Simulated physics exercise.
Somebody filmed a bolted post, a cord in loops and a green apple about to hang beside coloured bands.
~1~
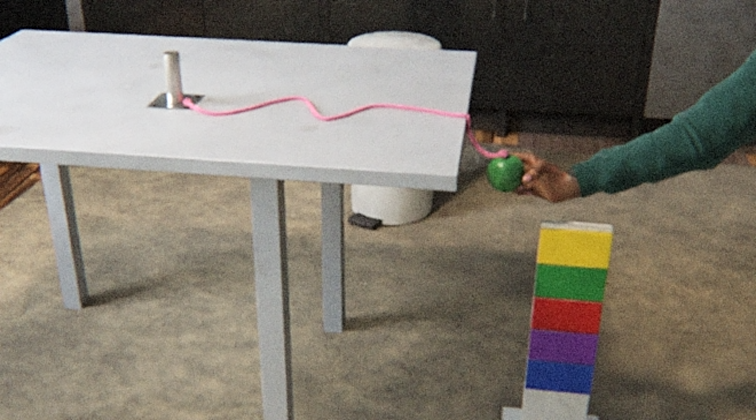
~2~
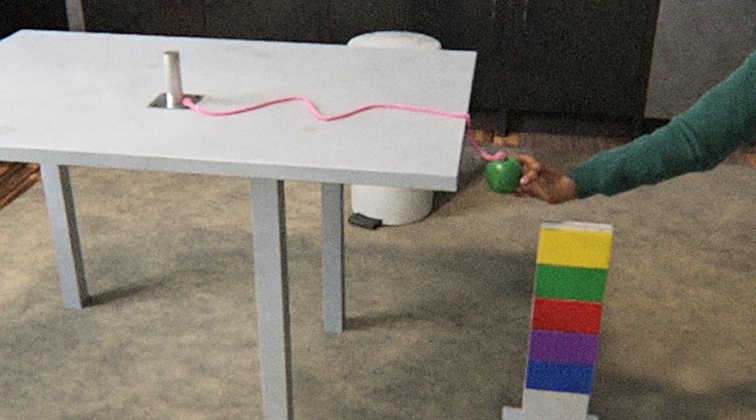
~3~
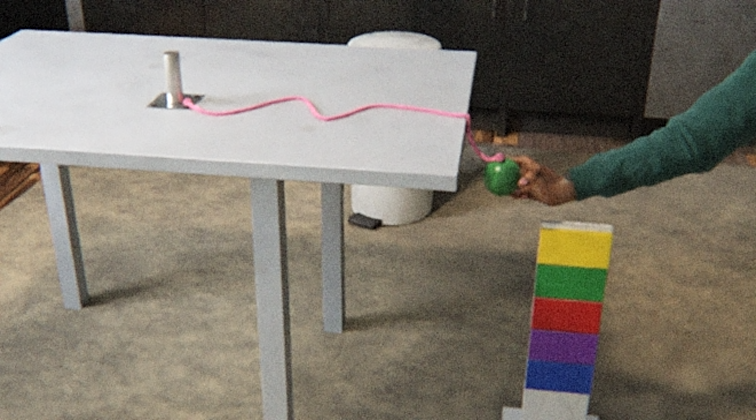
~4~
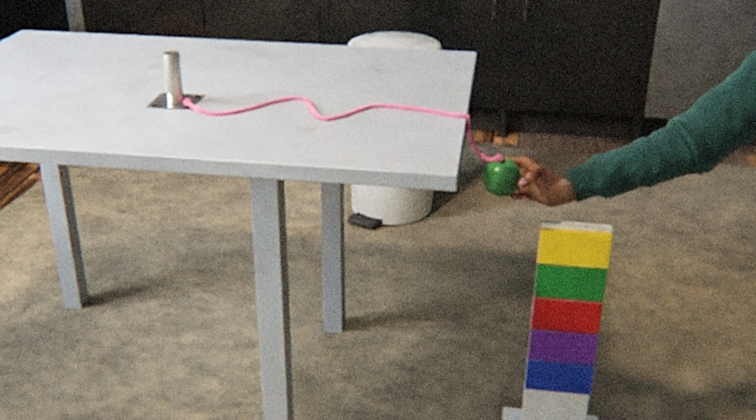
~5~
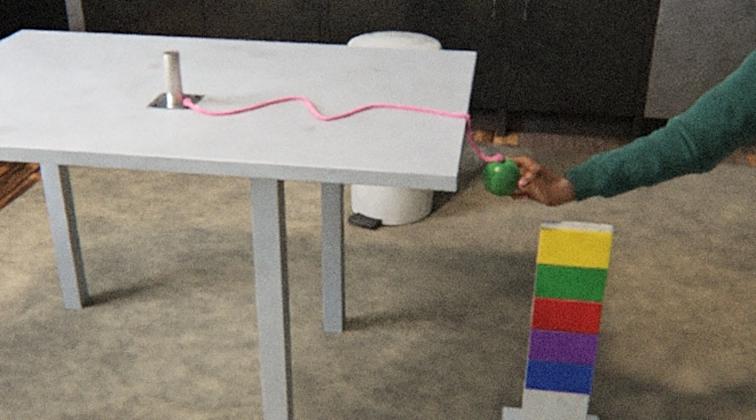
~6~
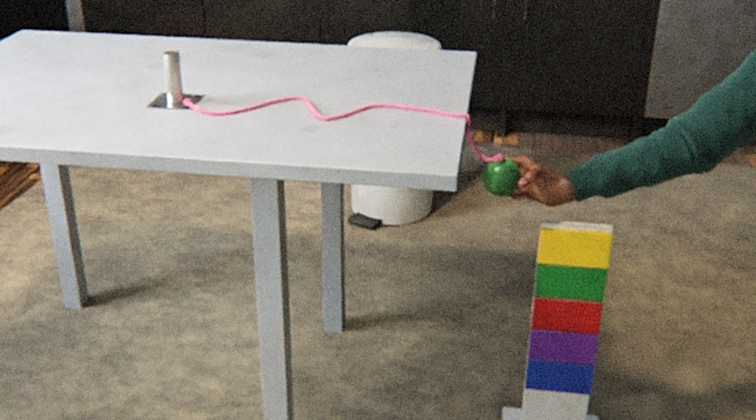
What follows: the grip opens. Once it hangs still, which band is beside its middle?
At green.
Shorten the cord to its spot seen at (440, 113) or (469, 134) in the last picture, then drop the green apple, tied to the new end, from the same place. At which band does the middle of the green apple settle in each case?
Try by try: None, it hangs higher; yellow.
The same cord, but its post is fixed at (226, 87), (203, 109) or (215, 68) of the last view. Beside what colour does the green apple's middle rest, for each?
In that order: Red; red; green.
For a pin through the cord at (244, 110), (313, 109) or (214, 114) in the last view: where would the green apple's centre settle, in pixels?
About (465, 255), (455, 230) and (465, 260).
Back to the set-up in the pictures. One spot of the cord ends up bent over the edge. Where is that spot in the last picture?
The one at (379, 106).
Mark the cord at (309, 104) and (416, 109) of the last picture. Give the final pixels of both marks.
The first at (349, 110), the second at (467, 156).
Soon after, apple near (444, 258); level with green.
Then, apple near (476, 276); level with green.
At rest, apple near (467, 276); level with green. Its centre hangs level with the green band.
